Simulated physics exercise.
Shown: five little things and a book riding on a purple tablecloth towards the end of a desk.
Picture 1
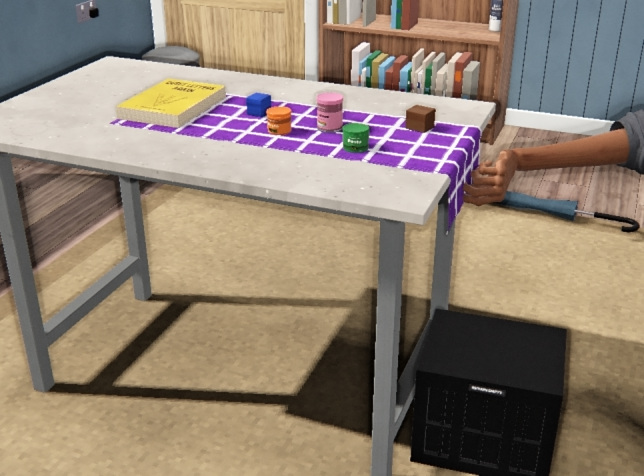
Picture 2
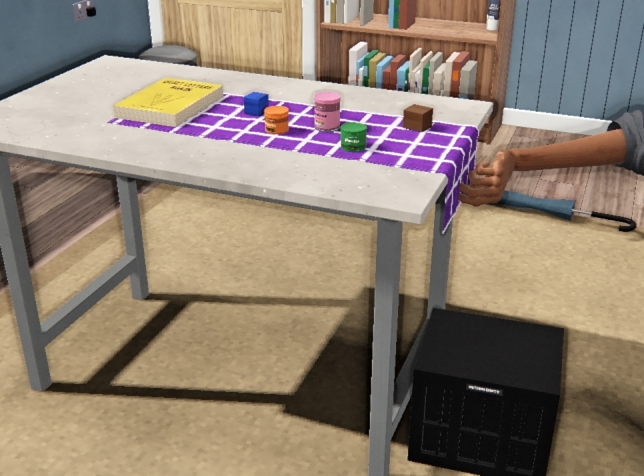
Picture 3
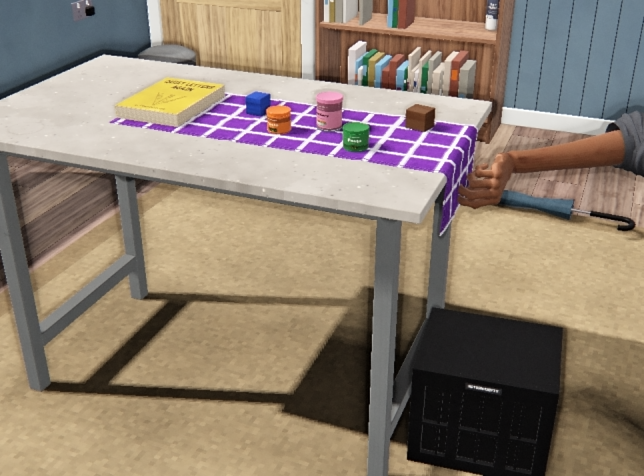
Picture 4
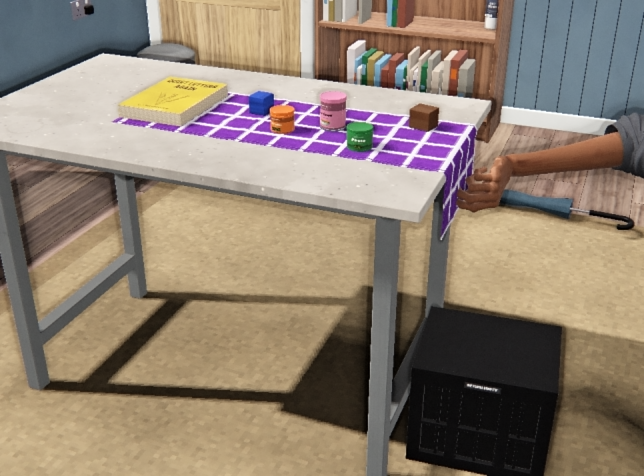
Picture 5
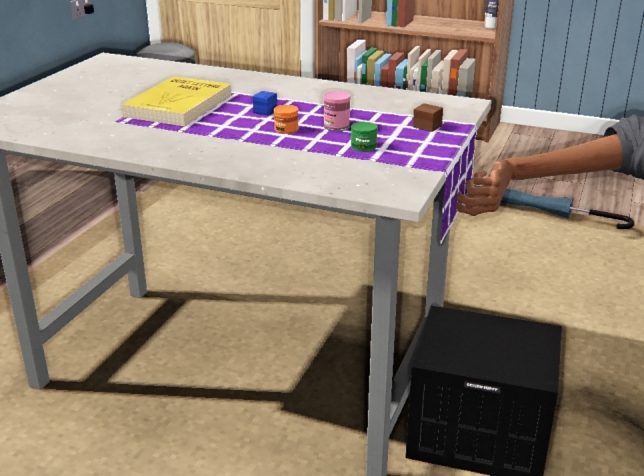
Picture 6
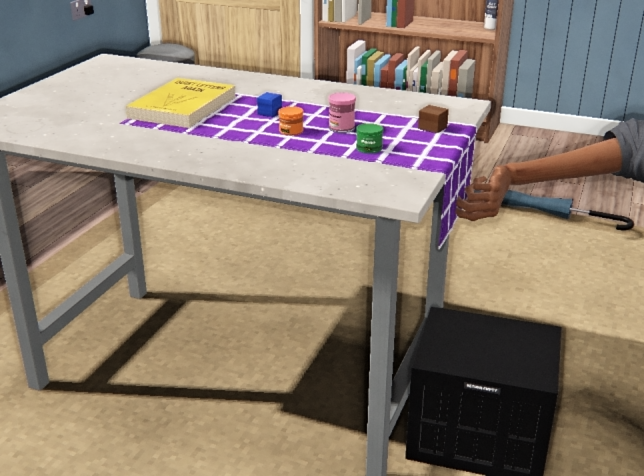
In the video, a hand at the right grips the hanging end of a purple checked cloth and draws it slightly down, and the yellow book, small blocks and little pots on it shift slightly right across the table.
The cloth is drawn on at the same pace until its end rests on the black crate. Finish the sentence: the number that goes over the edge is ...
The number that goes over the edge is three.
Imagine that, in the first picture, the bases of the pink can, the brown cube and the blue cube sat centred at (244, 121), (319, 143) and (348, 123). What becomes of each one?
First the pink can, which is kept, then the brown cube, which is lost, and finally the blue cube, which is lost.
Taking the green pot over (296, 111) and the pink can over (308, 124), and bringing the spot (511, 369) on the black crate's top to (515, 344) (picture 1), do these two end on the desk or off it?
The green pot ends up still on top and the pink can ends up still on top.
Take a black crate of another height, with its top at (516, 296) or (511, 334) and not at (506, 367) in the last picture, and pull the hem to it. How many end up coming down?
We'd get 1 in the first case and 2 in the second.
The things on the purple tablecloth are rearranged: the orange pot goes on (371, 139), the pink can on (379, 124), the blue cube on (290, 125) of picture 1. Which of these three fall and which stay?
The orange pot will end up down, the pink can will end up down, and the blue cube will stay where it is.
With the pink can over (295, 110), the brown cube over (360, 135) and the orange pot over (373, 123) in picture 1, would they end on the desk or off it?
The pink can stays put, the brown cube topples down, and the orange pot topples down.
A little later, hem near (453, 286); brown cube gone.
Next, hem on the crate; brown cube, green pot and pink can gone.
When it is over, hem on the crate; brown cube, green pot and pink can gone. It carries off three.
